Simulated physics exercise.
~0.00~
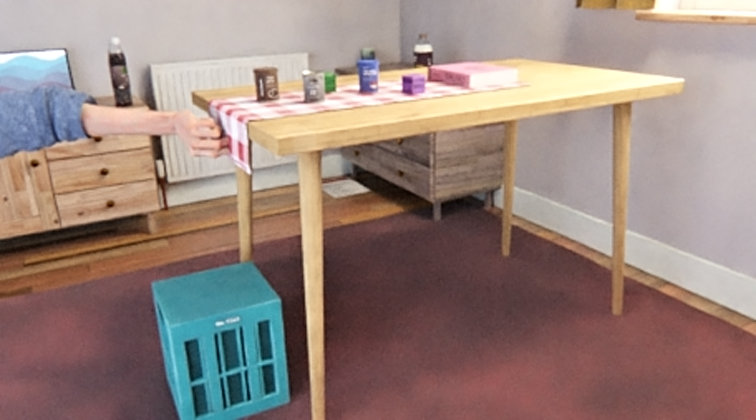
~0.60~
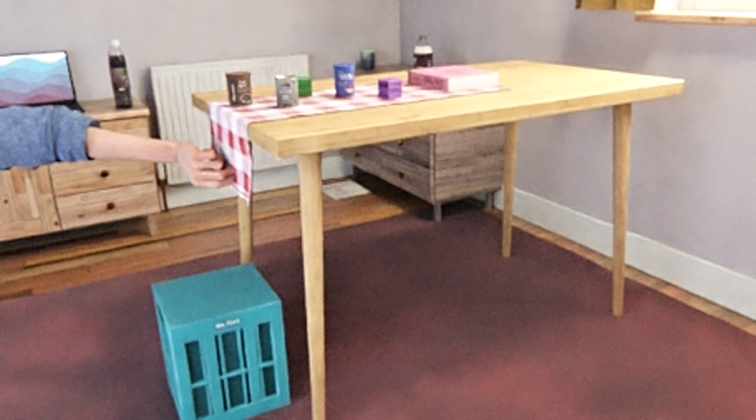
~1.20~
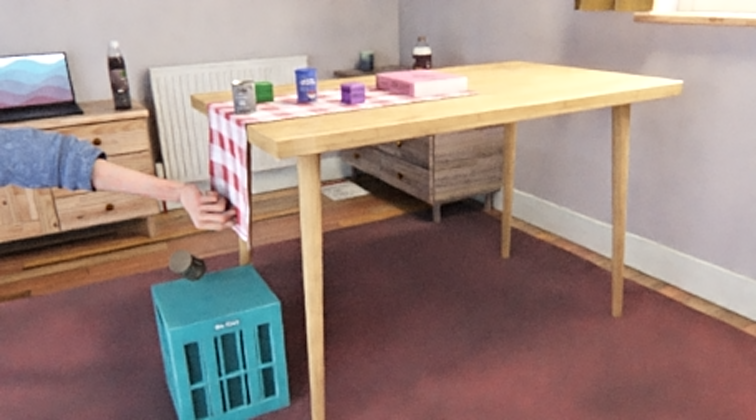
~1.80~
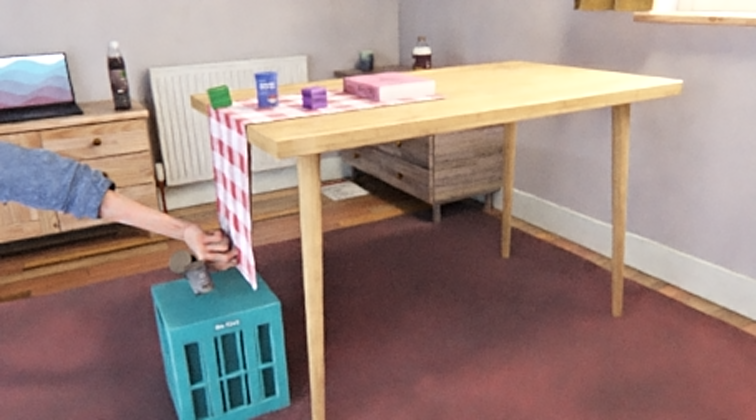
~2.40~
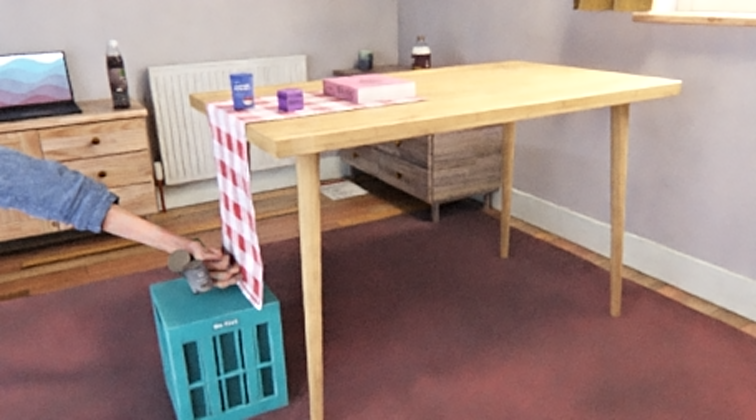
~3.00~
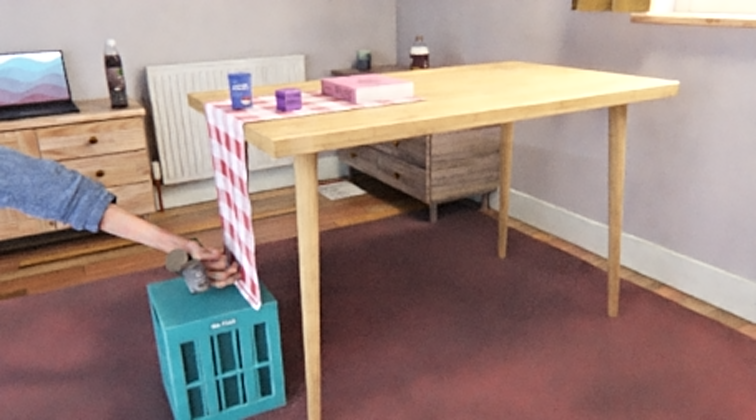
A red-and-white checked cloth hangs over the left end of a light wooden table, its end held by a hand reaching in from the left, in a room seen from slightly above by a gently swaying camera. On it stand a brown can, a grey can, a green cube, a blue can and a purple block, with a pink box behind, while a turquoise crate sits below. The hand draws the cloth downward, carrying the row leftward. The brown can drops first onto the crate, then the grey can follows. The green cube leaves the edge and passes from view. The hand stops near the crate, with the blue can still upright beside the purple block.
